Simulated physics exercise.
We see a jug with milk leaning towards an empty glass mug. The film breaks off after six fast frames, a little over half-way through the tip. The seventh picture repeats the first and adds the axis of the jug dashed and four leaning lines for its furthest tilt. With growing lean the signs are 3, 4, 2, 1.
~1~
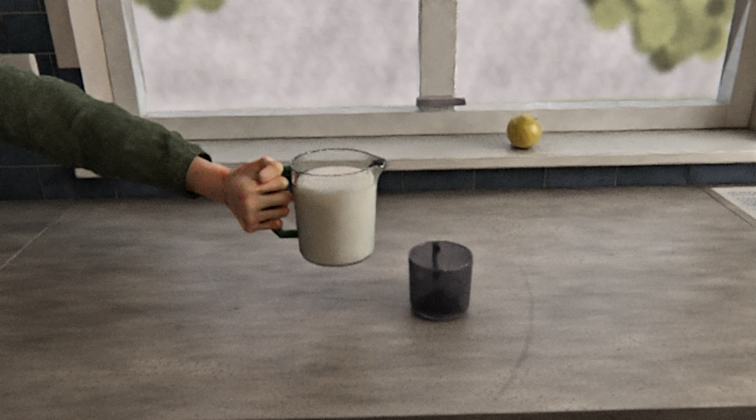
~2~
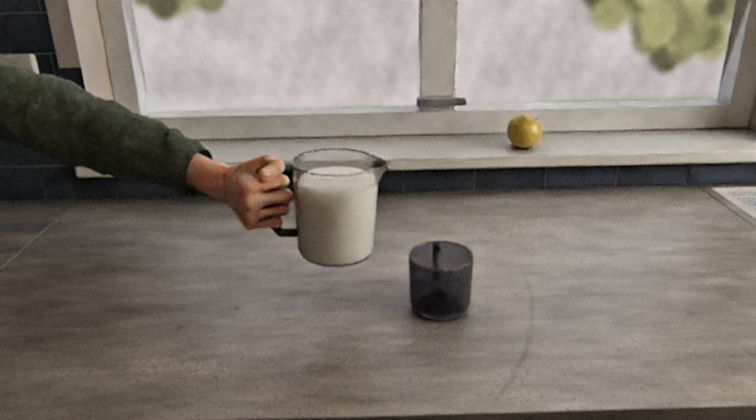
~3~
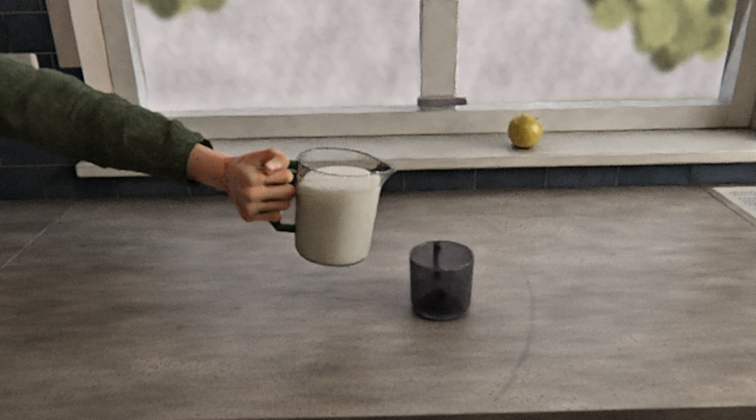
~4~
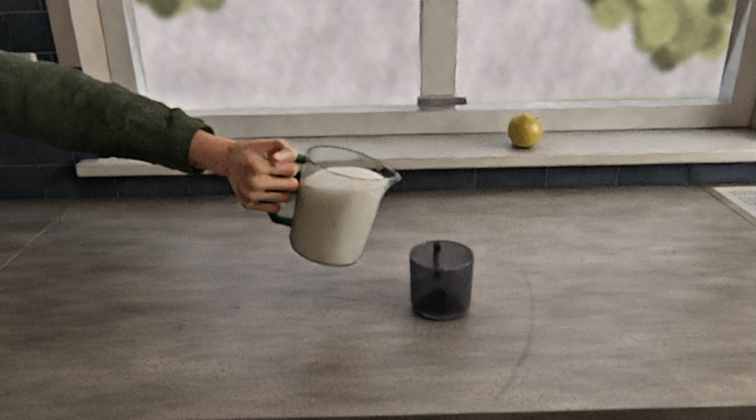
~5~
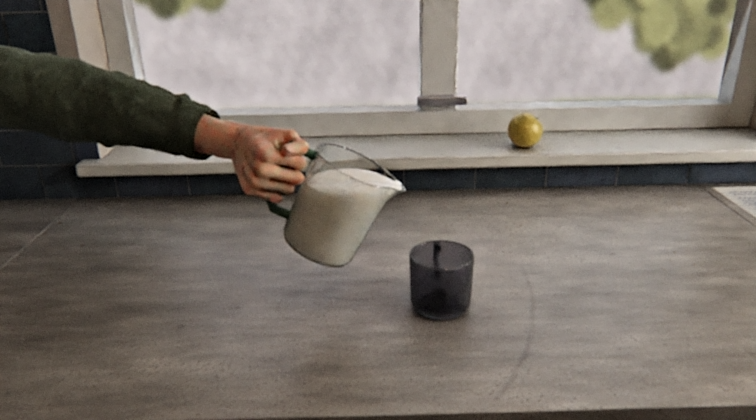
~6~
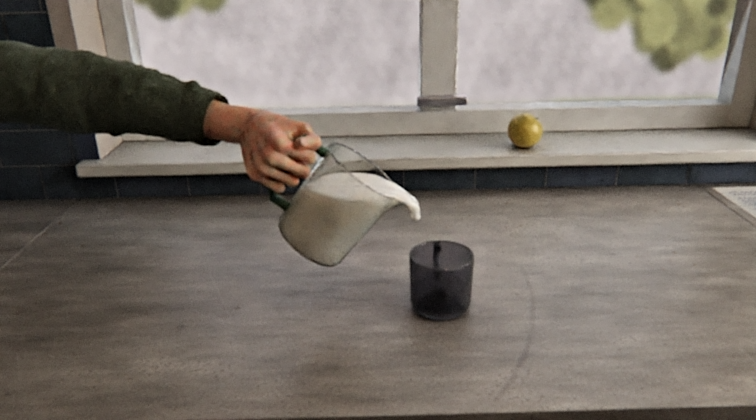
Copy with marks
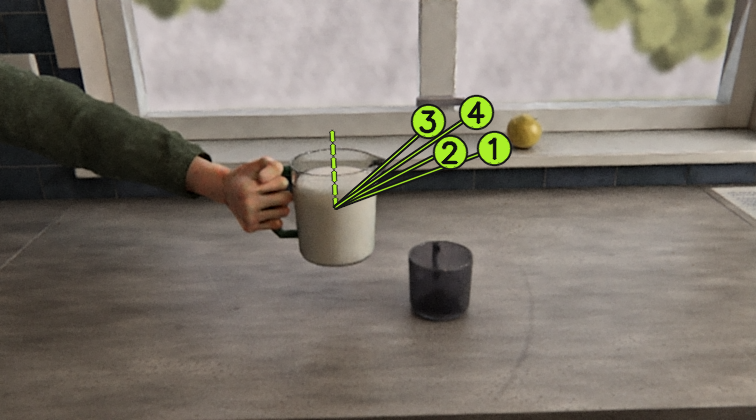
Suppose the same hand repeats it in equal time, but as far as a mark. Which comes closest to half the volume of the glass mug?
3.
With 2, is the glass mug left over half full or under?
Over half.
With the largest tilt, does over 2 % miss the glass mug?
Yes, it does.
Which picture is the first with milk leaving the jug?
Picture 6.
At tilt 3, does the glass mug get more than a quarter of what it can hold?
Yes, clearly.
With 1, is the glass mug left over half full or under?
Over half.
On the marked copy, 1 at (478, 154); 2 at (433, 157); 3 at (417, 135); 4 at (462, 121).
For tilt 1, the glass mug is filled to the brim; 12 % of the milk is spilt.
For tilt 2, the glass mug ends with about 96 % of what it can hold.
For tilt 3, the glass mug ends with about 50 % of what it can hold.
For tilt 4, the glass mug ends with about 72 % of what it can hold.
